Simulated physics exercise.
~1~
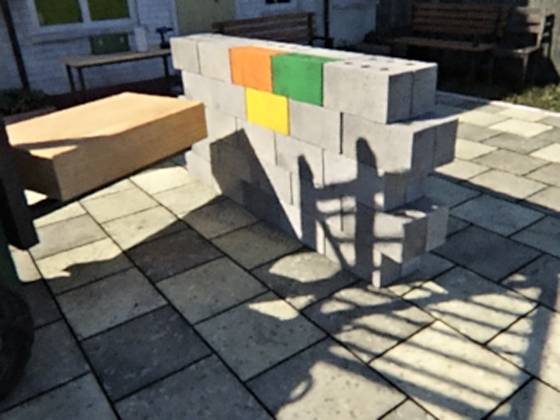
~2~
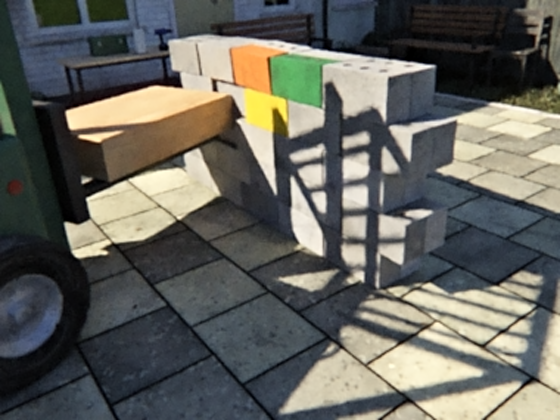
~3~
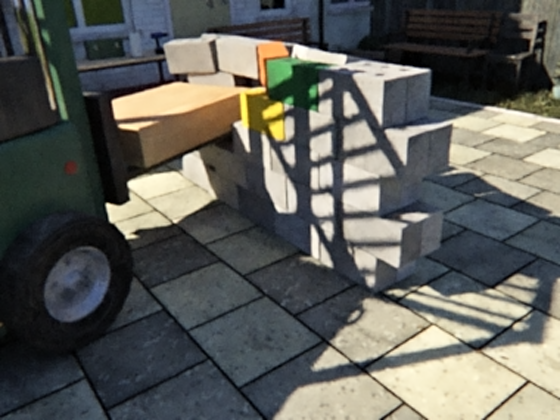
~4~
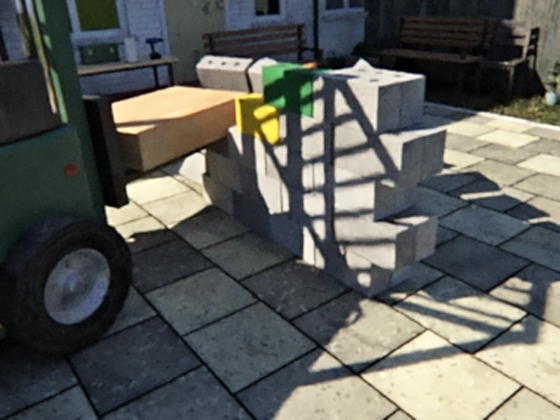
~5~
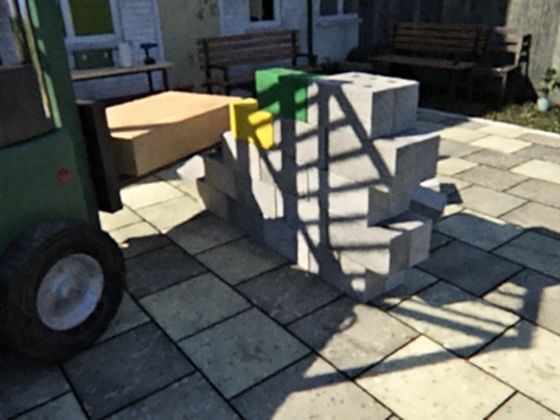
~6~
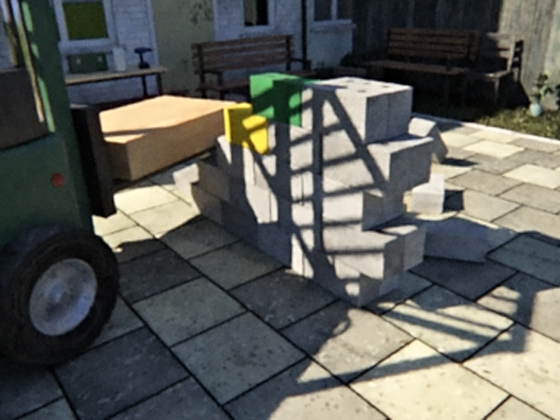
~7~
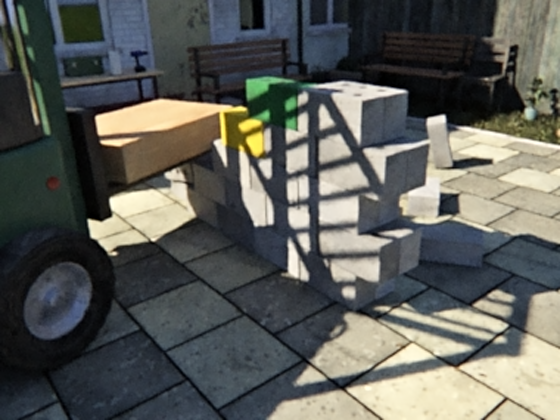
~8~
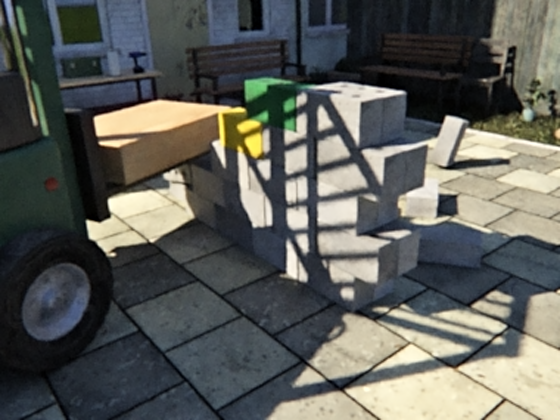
We see a green lift truck push a crated load into a grey block wall, shoving the upper blocks and the orange one backward until they fall out of sight. The truck halts, with green and yellow blocks still in place and some grey blocks lying behind the wall.
